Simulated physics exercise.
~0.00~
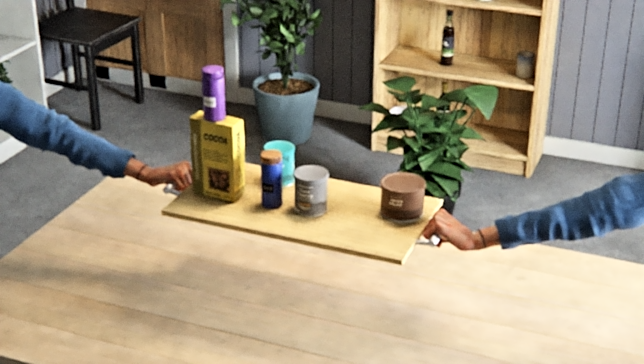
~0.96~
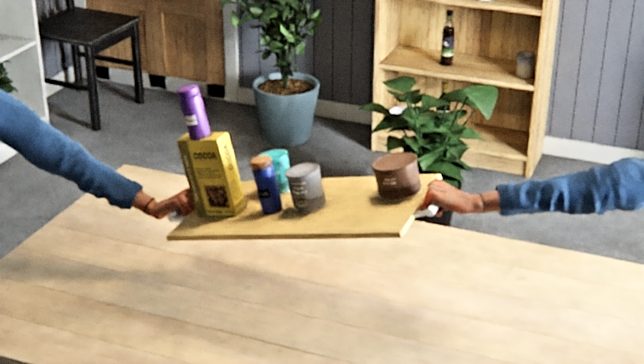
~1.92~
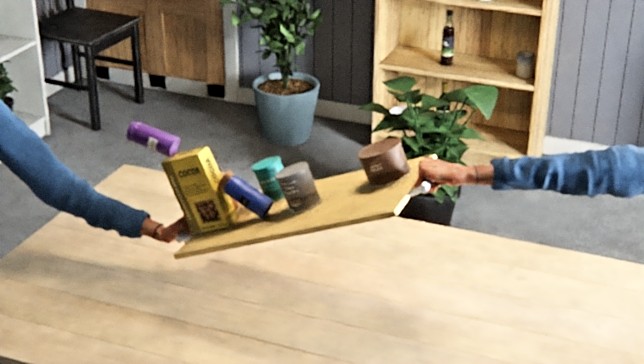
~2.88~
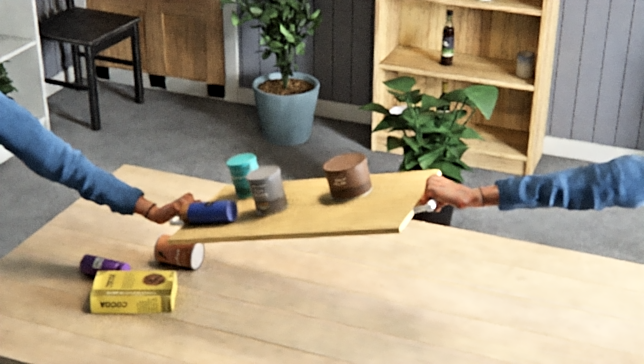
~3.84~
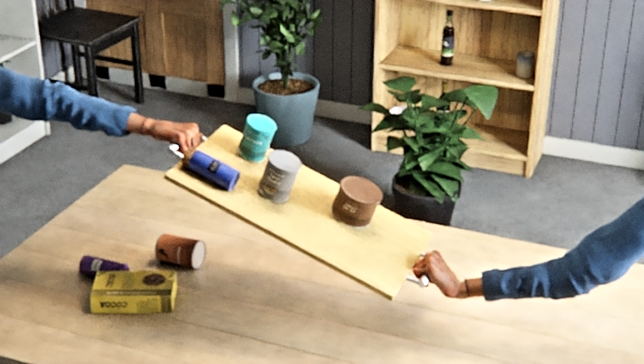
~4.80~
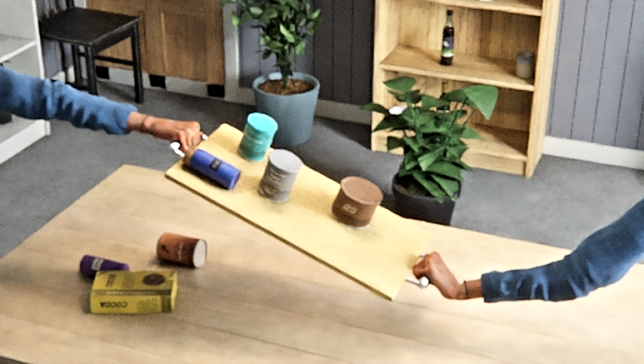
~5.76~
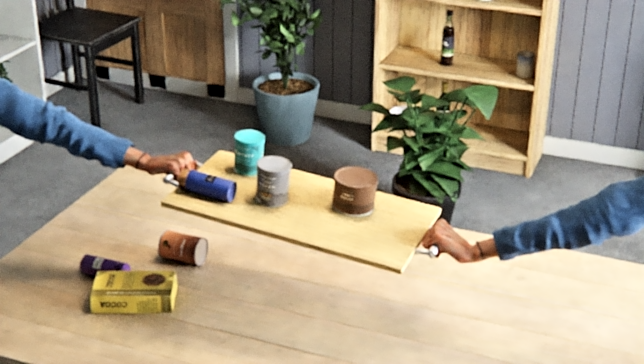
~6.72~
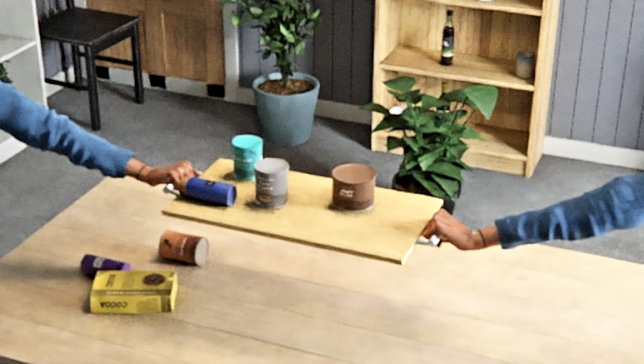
Two hands tilting a wooden board left, spilling three containers onto the table, then tipping it right and levelling it again.
